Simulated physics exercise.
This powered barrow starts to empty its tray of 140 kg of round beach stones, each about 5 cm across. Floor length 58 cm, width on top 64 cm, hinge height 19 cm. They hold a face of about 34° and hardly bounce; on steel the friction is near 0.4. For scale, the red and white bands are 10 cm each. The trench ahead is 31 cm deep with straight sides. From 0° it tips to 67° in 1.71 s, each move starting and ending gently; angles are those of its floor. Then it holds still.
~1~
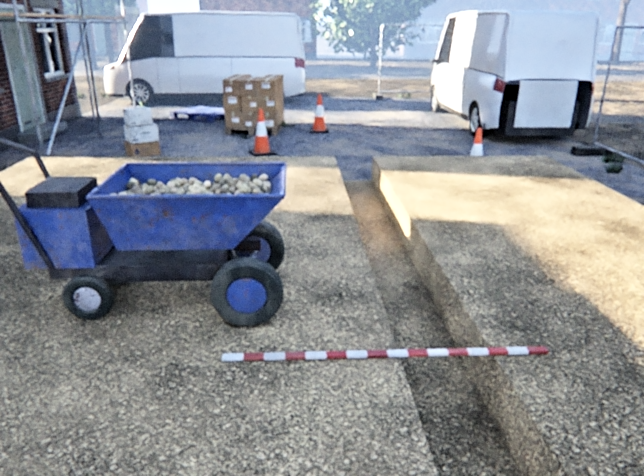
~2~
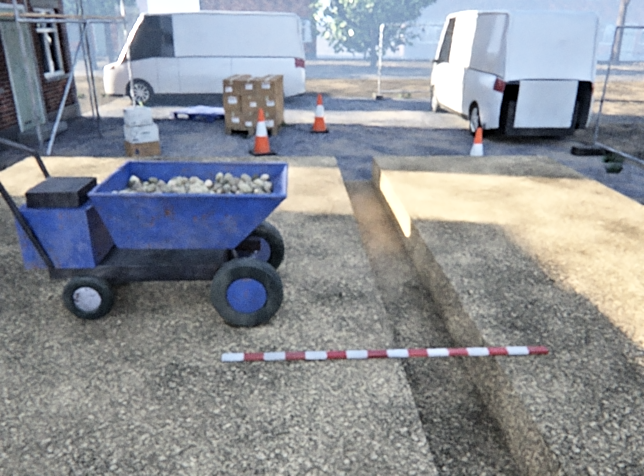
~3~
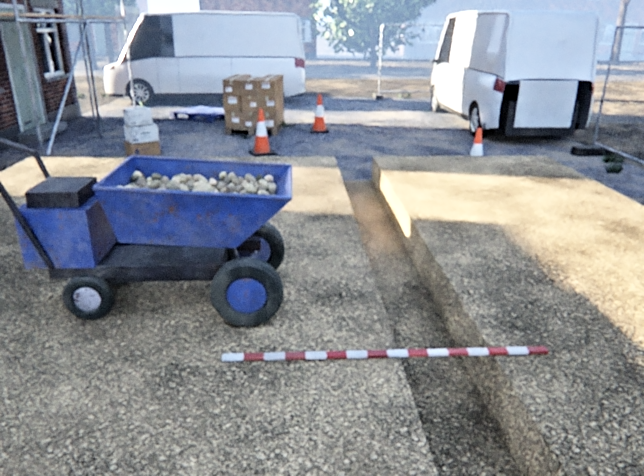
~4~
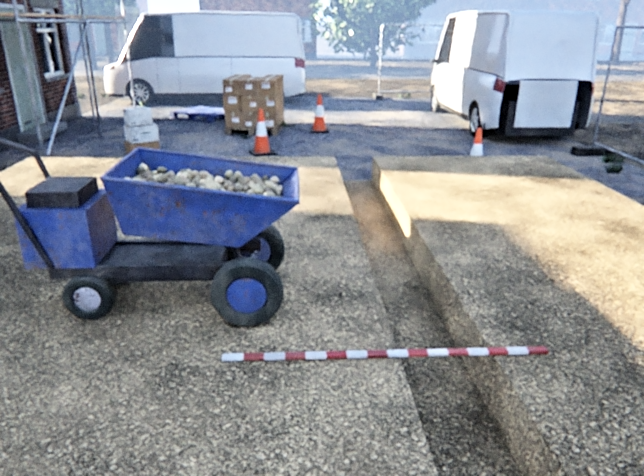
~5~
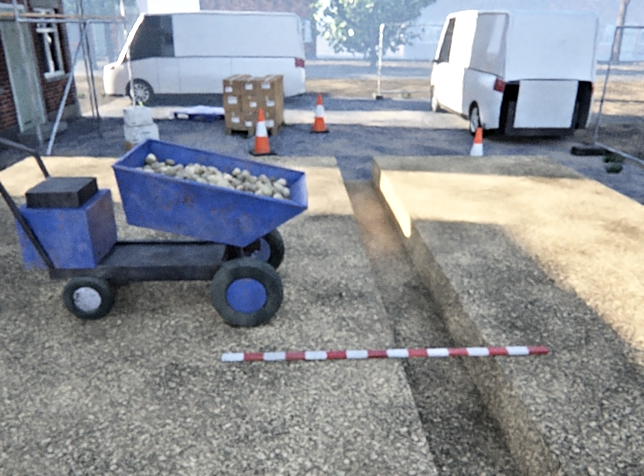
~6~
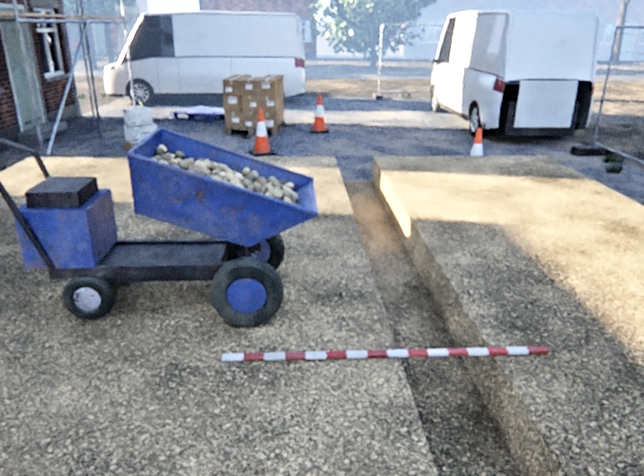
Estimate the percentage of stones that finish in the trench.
Roughly 91 per cent ends in the trench.
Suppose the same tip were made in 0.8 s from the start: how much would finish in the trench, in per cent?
In that case some 95 per cent.
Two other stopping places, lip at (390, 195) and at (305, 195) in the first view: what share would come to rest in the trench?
Near 40 per cent from the first place, 100 from the second.
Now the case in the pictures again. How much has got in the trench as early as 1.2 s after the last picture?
Some 40 per cent.
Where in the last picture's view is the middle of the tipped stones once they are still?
Their middle is at about (414, 330).
Then, 0.7 s after the last picture the floor is at 56°, 99 % in the tray, 1 % short of the trench; the foremost stones are at (365, 260).
Then, 1.2 s after the last picture the floor is at 67°, 44 % in the tray, 15 % short of the trench, 41 % in the trench; the foremost stones are at (452, 341).
Then, 1.6 s after the last picture the floor is at 67°, 17 % in the tray, 15 % short of the trench, 69 % in the trench; the foremost stones are at (449, 333).
Then, 3.5 s after the last picture the floor is at 67°, 0 % in the tray, 9 % short of the trench, 91 % in the trench; the foremost stones are at (446, 324).
